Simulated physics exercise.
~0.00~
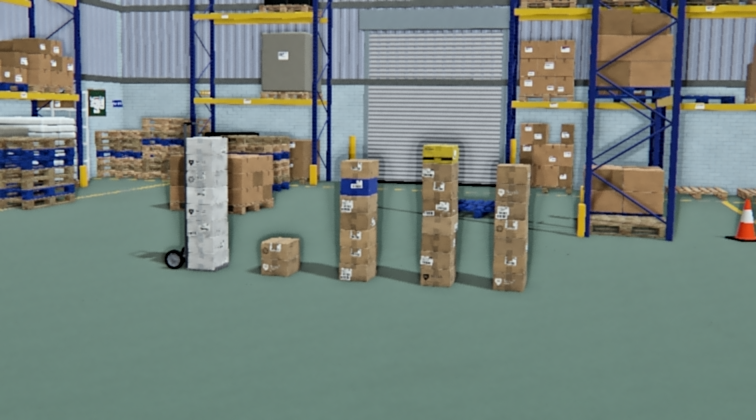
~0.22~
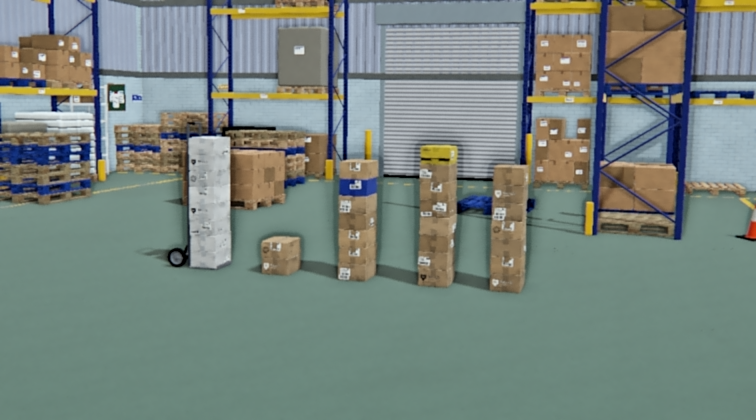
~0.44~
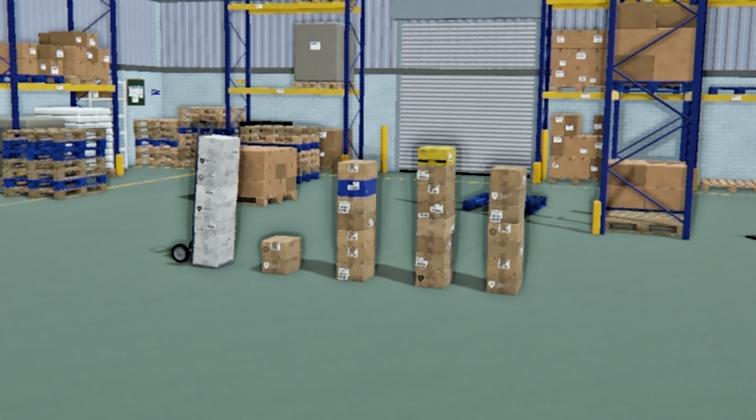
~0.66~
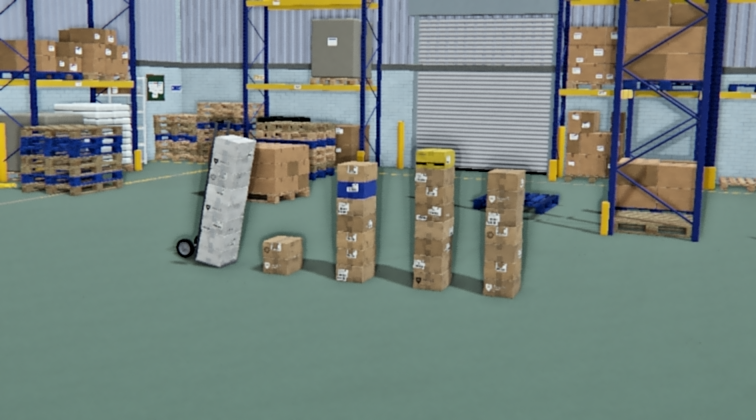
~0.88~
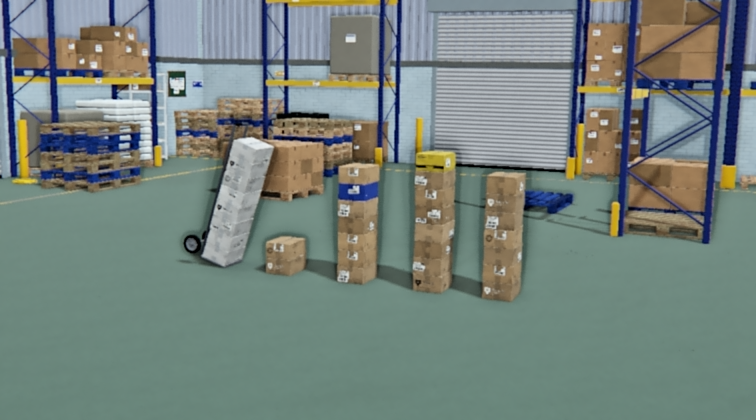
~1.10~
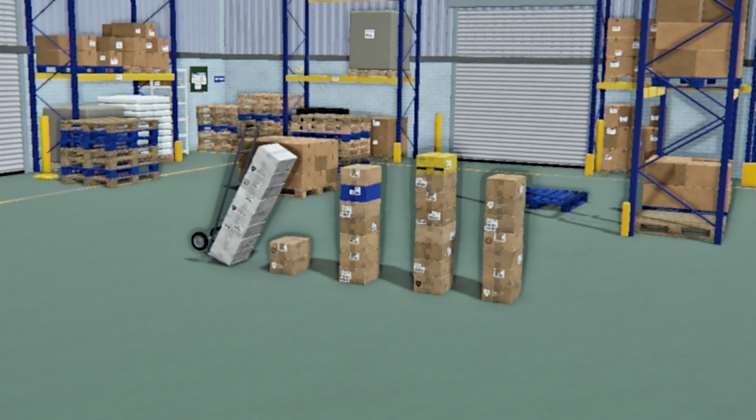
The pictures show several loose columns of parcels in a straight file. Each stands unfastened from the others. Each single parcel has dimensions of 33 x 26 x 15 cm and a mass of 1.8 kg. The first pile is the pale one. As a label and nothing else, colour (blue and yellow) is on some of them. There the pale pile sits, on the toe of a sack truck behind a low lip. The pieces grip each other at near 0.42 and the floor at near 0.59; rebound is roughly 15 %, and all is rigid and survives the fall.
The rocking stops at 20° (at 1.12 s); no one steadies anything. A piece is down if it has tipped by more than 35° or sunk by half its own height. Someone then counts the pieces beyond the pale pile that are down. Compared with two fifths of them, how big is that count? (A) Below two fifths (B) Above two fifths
A.
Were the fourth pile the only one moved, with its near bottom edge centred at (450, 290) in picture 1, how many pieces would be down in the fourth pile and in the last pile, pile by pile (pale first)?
Then fourth 0, last 0.
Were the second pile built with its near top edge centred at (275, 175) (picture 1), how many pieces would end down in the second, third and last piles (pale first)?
The tally would be second 6, then third 7, then last 7.
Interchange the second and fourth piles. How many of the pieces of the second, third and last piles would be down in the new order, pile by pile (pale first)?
After the swap, the second pile would have 8 down, the third 7 and the last 0.
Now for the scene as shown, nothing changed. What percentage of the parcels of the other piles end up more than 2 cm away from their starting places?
Result: 20 per cent.
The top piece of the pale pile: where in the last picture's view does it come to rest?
The top piece finishes near (346, 248).
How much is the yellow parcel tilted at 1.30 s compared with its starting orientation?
It sits at about 0 degrees.
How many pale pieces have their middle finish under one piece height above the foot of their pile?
4 pieces, pale ones.
After 1.30 s, 8 of the pale pile down; none of the 24 other parcels down.
After 1.58 s, 8 of the pale pile down; none of the 24 other parcels down, 6 disturbed; blue parcel shifted 13 mm.
At rest (3.4 s), 7 of the pale pile down; none of the 24 other parcels down, 6 disturbed; blue parcel shifted 24 mm; yellow parcel unmoved. That is 0 per cent. As the last picture would show them, middles, blue parcel near (363, 191), yellow parcel near (437, 163).
